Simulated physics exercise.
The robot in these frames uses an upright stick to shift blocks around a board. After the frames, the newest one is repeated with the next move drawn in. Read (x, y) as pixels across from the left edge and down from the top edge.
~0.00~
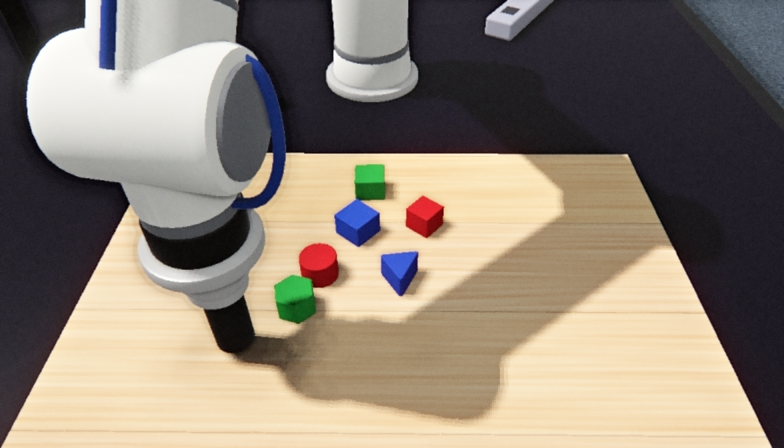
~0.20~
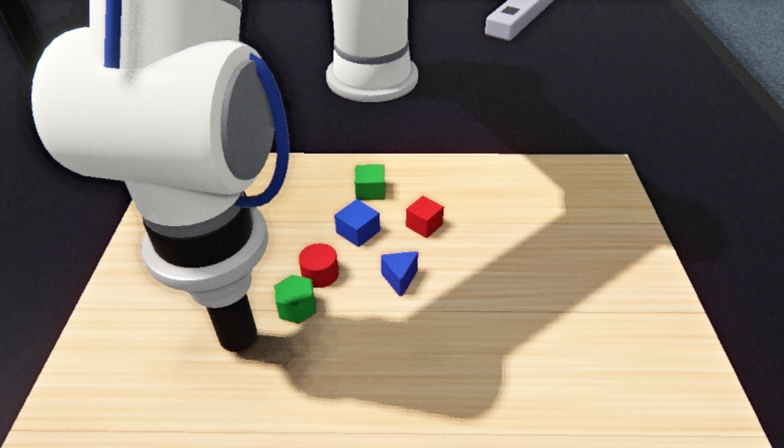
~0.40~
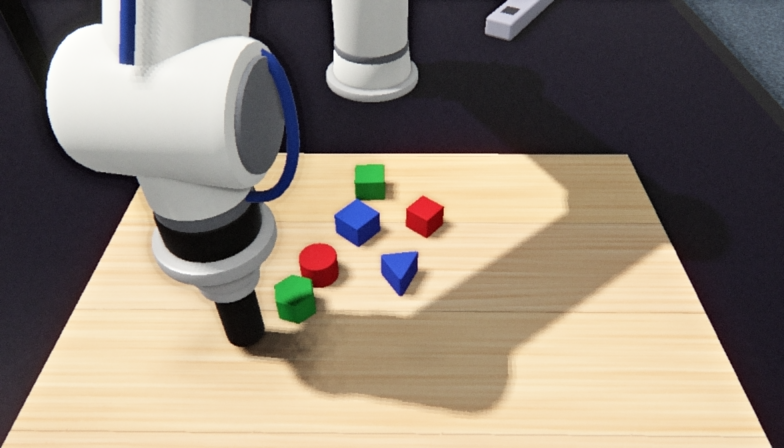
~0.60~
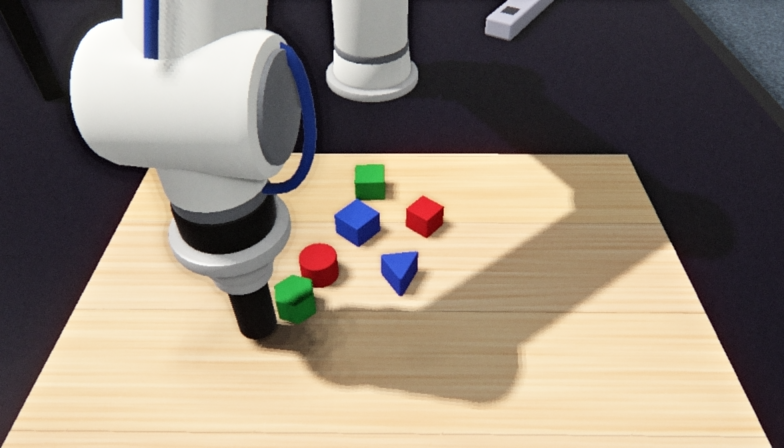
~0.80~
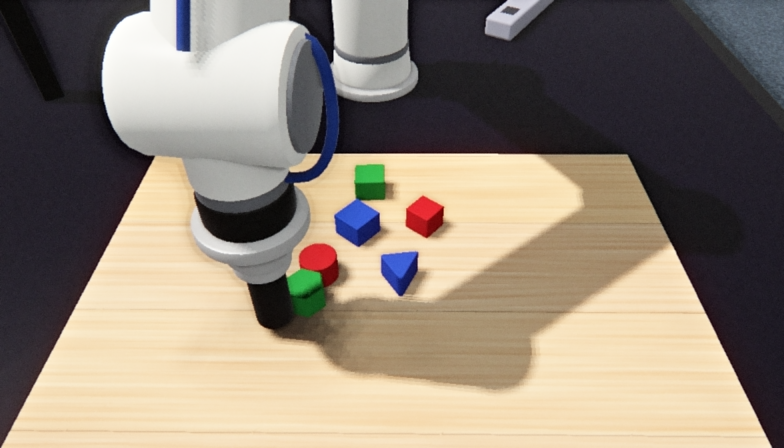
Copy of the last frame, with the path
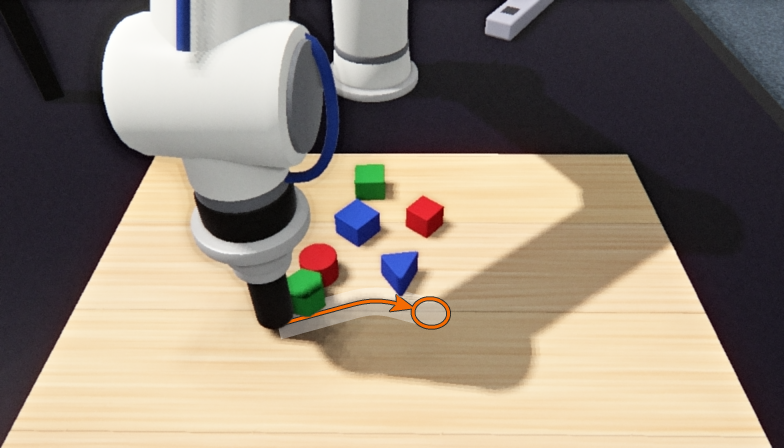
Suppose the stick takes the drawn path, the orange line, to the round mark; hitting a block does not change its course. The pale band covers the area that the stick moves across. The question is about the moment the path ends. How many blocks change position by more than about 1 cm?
Once the path ends, two blocks will have shifted.
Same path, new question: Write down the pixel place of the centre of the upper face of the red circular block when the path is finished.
(327, 239)
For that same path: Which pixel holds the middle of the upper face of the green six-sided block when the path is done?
In the picture, it is at (354, 258).
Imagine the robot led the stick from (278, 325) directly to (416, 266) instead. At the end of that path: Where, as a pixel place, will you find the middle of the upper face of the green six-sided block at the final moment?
The centre of its top will be at (366, 240).
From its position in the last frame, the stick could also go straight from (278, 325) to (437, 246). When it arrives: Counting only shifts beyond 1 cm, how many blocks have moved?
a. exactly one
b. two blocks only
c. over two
That would be c.
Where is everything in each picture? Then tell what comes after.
Stick tip at (236, 338); block tops, green six-sided block at (293, 289); red circular block at (318, 255); blue square block at (357, 213); blue triangular block at (400, 261), in the first frame.
Stick at (239, 336); blocks unchanged, in the second frame.
Stick at (246, 332); blocks unchanged, in the third frame.
Stick at (258, 325); blocks unchanged, in the fourth frame.
Stick at (275, 315); green six-sided block at (303, 283); red circular block at (318, 255); blue square block at (357, 213); blue triangular block at (400, 261), in the fifth frame.
Path on the board, from (278, 325) over (330, 311) and (381, 301) to (431, 313).
What follows on the original path. One third of the way, stick at (329, 301); green six-sided block at (340, 265), turned 45° anticlockwise; red circular block at (327, 240).
Two thirds of the way, stick at (380, 291); green six-sided block at (354, 258), turned 90° anticlockwise; red circular block at (327, 239).
At the end, stick at (432, 303); green six-sided block at (354, 258), turned 90° anticlockwise; red circular block at (327, 239); blue square block in place; blue triangular block at (406, 261), turned 30° anticlockwise.
